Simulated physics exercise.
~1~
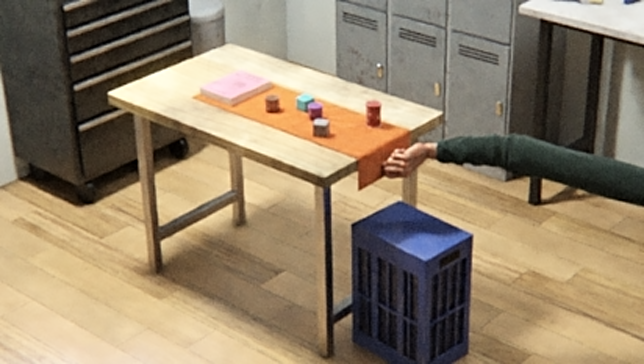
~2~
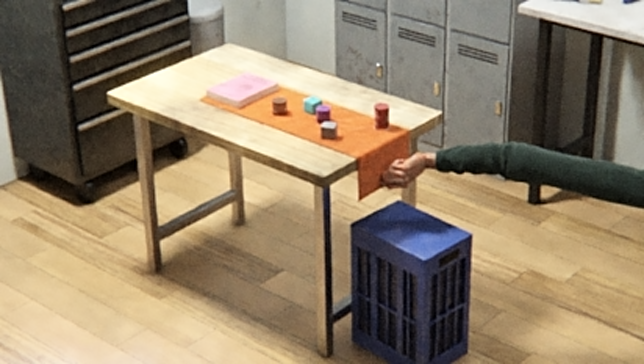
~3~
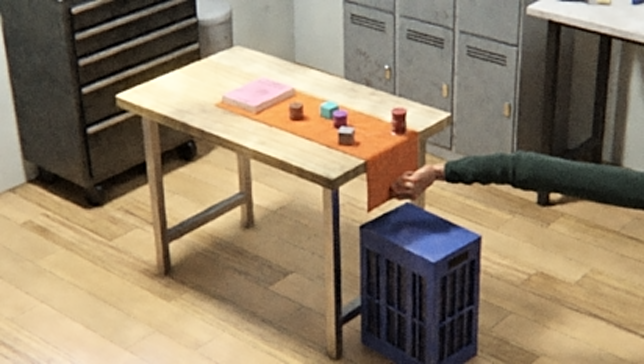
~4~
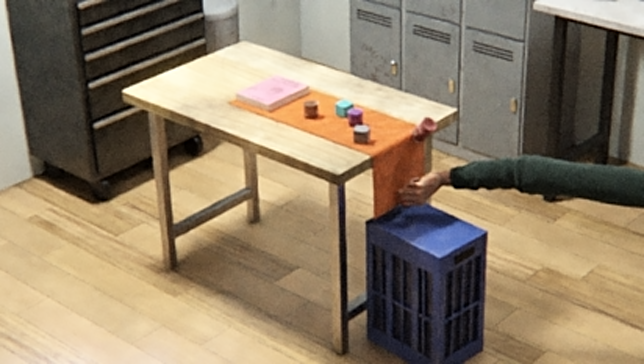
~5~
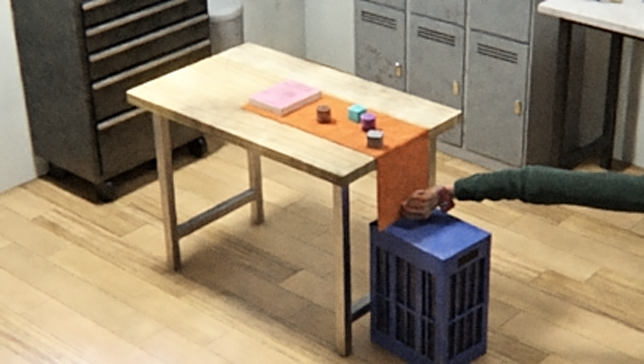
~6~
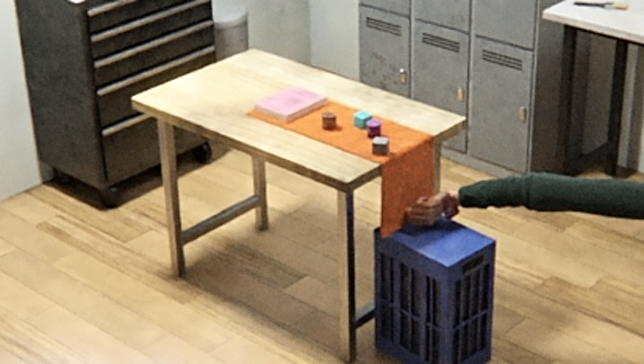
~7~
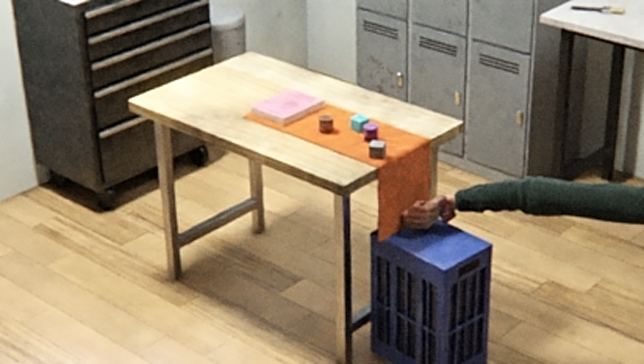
A hand in a dark green sleeve slowly pulled an orange runner over the end of a wooden workbench, and the red can tipped off the edge. The cloth's end came down to the blue crate and was held there, the other things still on top.
